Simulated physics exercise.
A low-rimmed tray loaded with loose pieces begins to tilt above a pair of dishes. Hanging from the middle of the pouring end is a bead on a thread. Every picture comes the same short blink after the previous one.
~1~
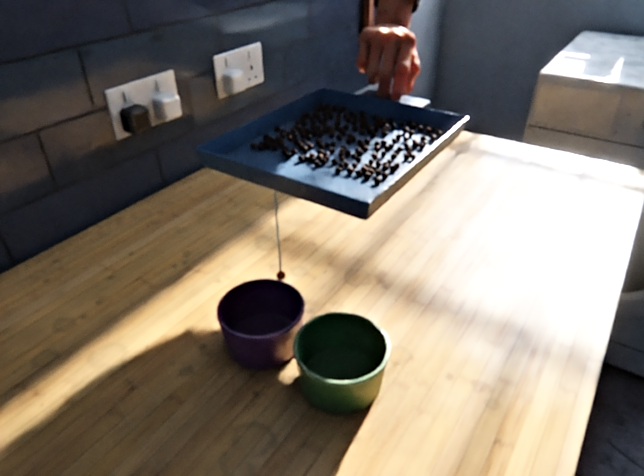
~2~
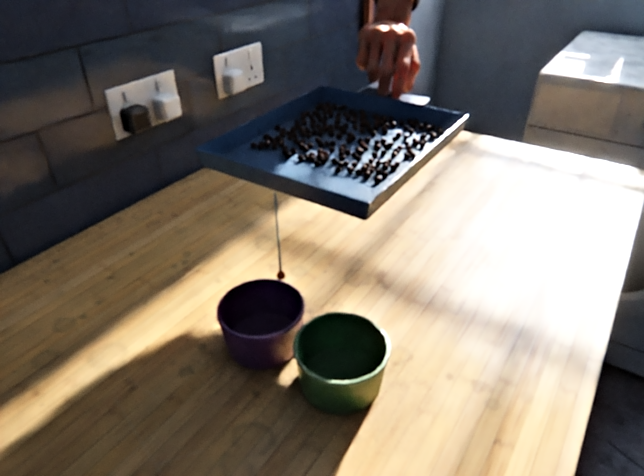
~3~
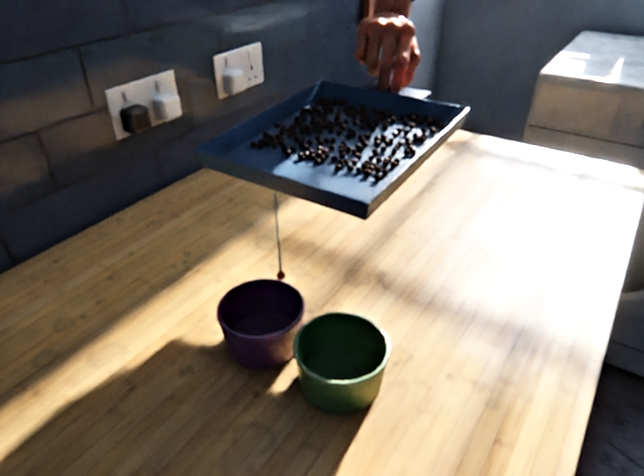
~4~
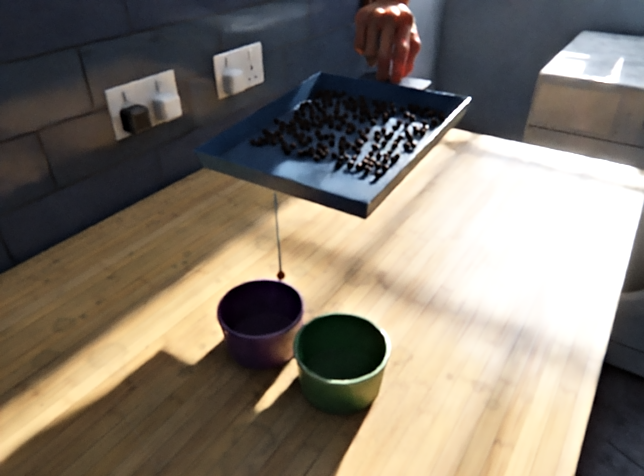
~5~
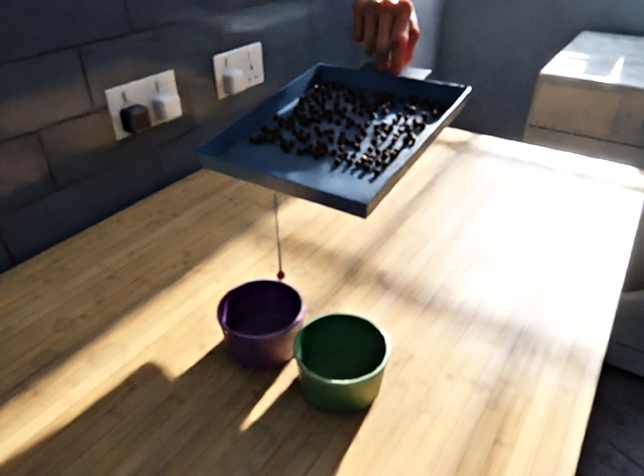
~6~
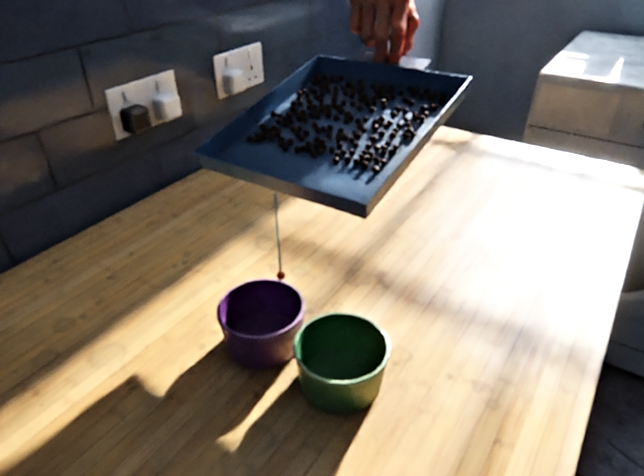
A hand slowly raises the far end of a blue tray of dark berries above two dishes.
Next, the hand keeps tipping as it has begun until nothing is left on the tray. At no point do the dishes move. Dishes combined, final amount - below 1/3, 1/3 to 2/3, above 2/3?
Expect the dishes to keep a middle portion of the load, a third to two thirds.
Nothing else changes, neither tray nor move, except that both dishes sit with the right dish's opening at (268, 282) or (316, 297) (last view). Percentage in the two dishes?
Around 20 % followed by around 0 %.
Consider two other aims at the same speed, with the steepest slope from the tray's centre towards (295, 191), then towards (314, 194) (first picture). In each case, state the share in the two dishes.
Case one 90 %; case two 90 %.
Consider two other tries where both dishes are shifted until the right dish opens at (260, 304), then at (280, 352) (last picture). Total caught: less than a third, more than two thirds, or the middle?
Position 1 - beyond two thirds; position 2 - in the middle band.
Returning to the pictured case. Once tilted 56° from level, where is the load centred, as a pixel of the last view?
Around (261, 172).
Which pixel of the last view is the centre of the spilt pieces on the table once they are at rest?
About (175, 337) in the last picture.
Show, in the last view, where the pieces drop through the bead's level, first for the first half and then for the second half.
I'd say around (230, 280) at first, then around (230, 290).
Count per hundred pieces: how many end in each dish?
The left dish ends up with around 40 percent of the load, the right dish with around 0 percent.
Soon after the last picture, tray tipped steeply; nearly all on the tray; a stray few in the left dish.
A little later, tray tipped right over; most on the tray; a stray few in the left dish; a stray few outside both; a small part in the air.
Later still, tray tipped past a quarter turn; a small part in the right dish; about half in the left dish; about half outside both.
At rest, tray tipped past a quarter turn; a small part in the right dish; about half in the left dish; about half outside both.
